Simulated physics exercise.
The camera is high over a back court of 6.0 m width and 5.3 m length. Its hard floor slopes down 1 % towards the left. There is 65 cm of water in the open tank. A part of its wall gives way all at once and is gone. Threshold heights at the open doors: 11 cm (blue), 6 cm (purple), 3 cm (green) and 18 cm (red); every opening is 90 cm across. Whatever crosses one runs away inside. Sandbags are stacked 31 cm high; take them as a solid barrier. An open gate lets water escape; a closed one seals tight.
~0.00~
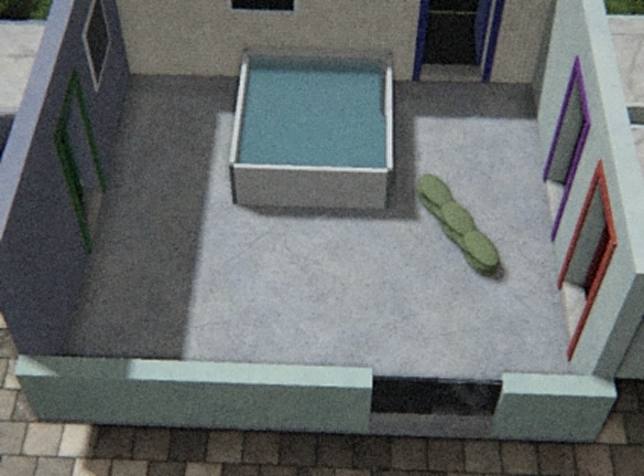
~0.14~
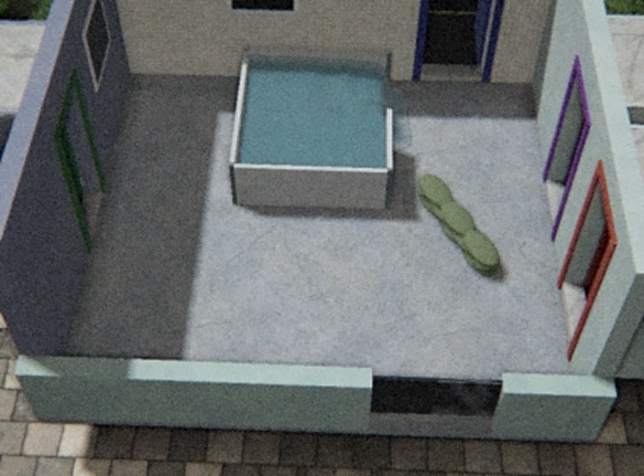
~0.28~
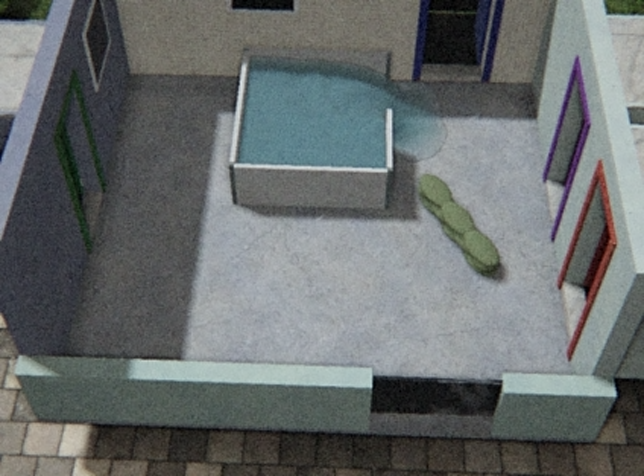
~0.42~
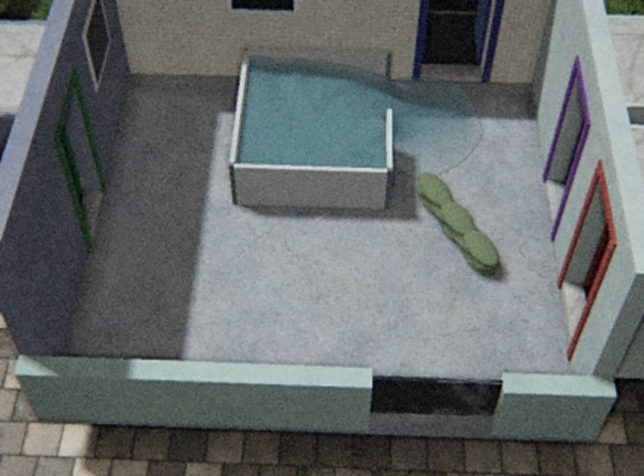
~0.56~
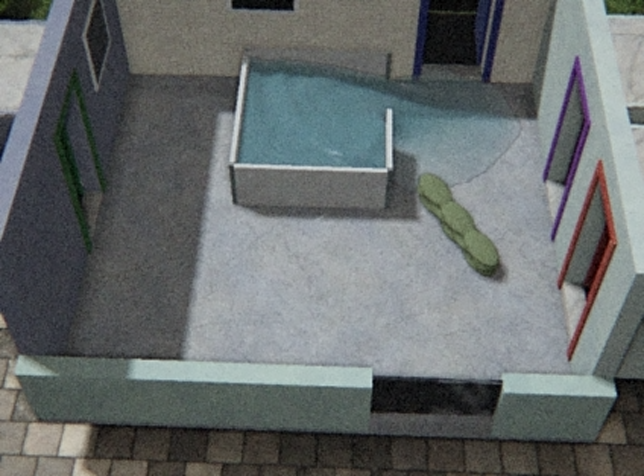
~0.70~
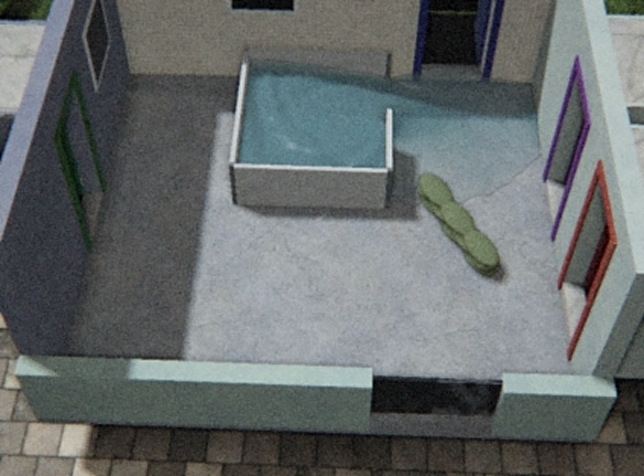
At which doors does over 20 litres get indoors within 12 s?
The water let in: At the blue door it goes over the limit; at the purple door it passes the limit; at the green door it goes over the limit; at the red door it keeps below the limit.
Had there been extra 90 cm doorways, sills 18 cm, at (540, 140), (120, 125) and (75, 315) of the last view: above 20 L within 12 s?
In turn: Above, below, below.
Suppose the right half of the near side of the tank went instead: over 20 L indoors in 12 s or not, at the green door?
Against that limit: Green over.
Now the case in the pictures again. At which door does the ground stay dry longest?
The green one.
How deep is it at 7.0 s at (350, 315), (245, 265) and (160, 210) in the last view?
About 3, 2 and 2 cm.
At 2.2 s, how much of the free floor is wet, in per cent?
Near 25 per cent is wet.
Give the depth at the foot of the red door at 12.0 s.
Some 5.5 cm.
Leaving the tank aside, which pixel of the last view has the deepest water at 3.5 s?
At about (561, 406).
After 1.4 s water covers 20 % of the floor and is deepest (52 cm) near (509, 88); blue door 24 cm at the sill, 22 L in, purple door 12 cm at the sill, 1 L in, green door not reached, red door not reached.
After 2.2 s water covers 25 % of the floor and is deepest (44 cm) near (522, 97); blue door 25 cm at the sill, 73 L in, purple door 15 cm at the sill, 18 L in, green door not reached, red door 4 cm at the sill, 0 L in.
After 3.5 s water covers 35 % of the floor and is deepest (33 cm) near (561, 406); blue door 23 cm at the sill, 154 L in, purple door 12 cm at the sill, 51 L in, green door not reached, red door 17 cm at the sill, 0 L in.
After 7.0 s water covers 80 % of the floor and is deepest (17 cm) near (469, 230); blue door 16 cm at the sill, 270 L in, purple door 15 cm at the sill, 144 L in, green door 6 cm at the sill, 2 L in, red door 8 cm at the sill, 2 L in.
After 12.0 s water covers 95 % of the floor and is deepest (14 cm) near (128, 87); blue door 9 cm at the sill, 286 L in, purple door 8 cm at the sill, 218 L in, green door 7 cm at the sill, 59 L in, red door 6 cm at the sill, 2 L in.
